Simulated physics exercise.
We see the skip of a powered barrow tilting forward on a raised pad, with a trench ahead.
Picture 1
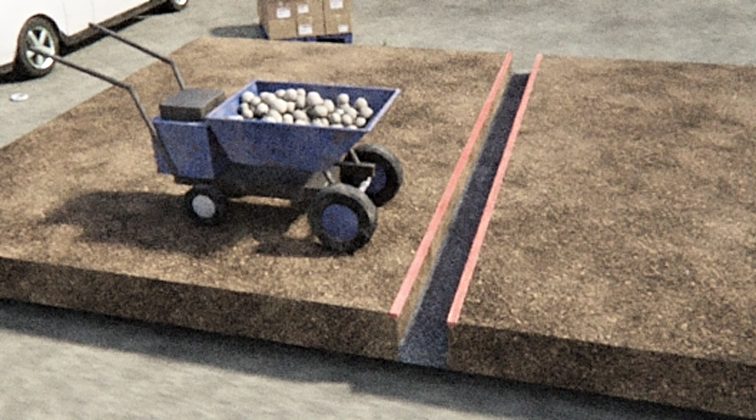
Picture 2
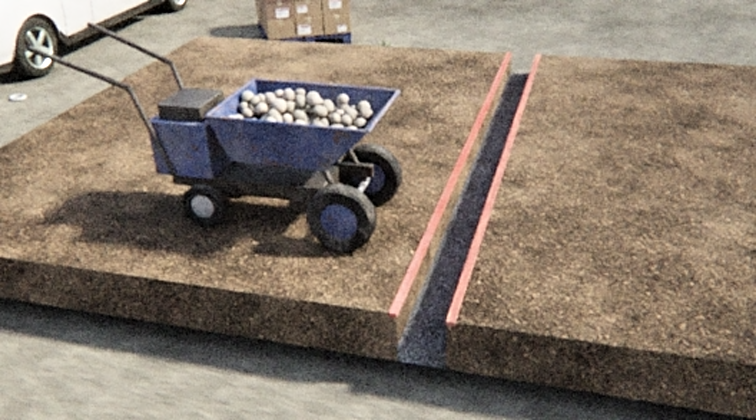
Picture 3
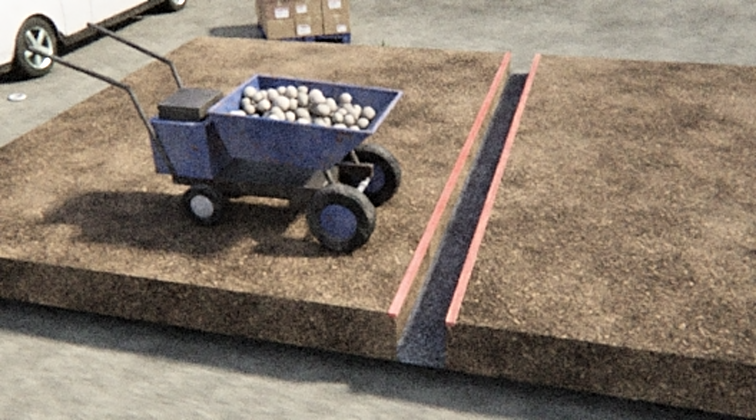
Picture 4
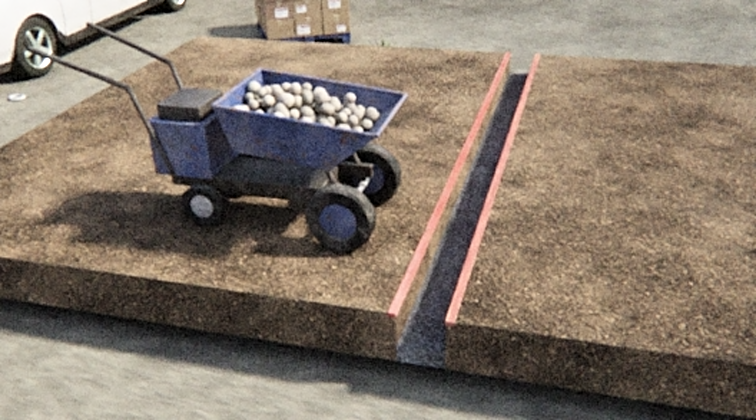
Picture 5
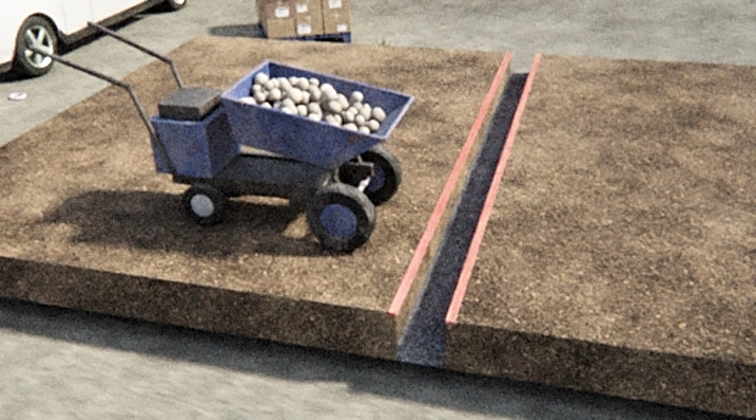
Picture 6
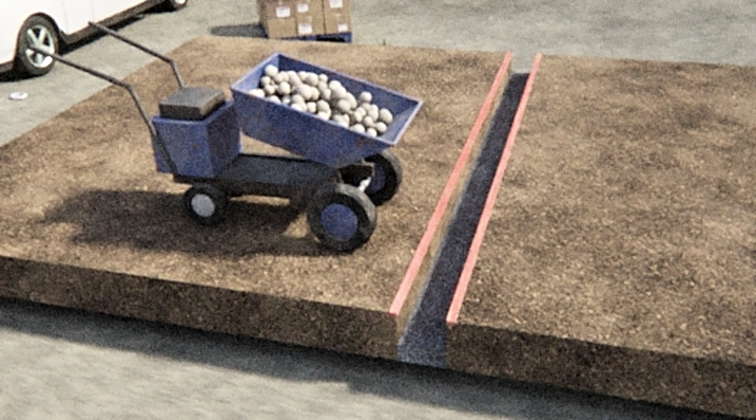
In this clip, a blue powered barrow loaded with pale rounded stones stands on a raised brown pad beside a narrow, red-edged trench; its skip starts level, then gradually tilts forward to the right while the wheels stay still.
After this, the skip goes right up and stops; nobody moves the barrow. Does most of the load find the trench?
It catches under half.
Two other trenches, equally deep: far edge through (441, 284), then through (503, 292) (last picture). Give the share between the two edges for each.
The first gives 0 %, the second 90 %.
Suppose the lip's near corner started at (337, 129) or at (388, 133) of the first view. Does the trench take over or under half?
At the first place more than half, at the second less than half.
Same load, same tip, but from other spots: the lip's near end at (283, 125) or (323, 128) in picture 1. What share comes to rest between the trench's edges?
First some 50, then 70 per cent.
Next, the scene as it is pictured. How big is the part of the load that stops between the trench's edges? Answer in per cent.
Close to 35 per cent.
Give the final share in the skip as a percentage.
Close to 0 per cent.
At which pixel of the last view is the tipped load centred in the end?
Near (495, 233).
Soon after the last picture, skip tipped steeply; all in the skip.
A little later, skip tipped right over; about a quarter in the skip; about a quarter in or heaped over the trench; about half beyond it; a stray few falling.
Later still, skip tipped right over; about a third in or heaped over the trench; about two thirds beyond it.
At rest, skip tipped right over; about a third in or heaped over the trench; about two thirds beyond it.
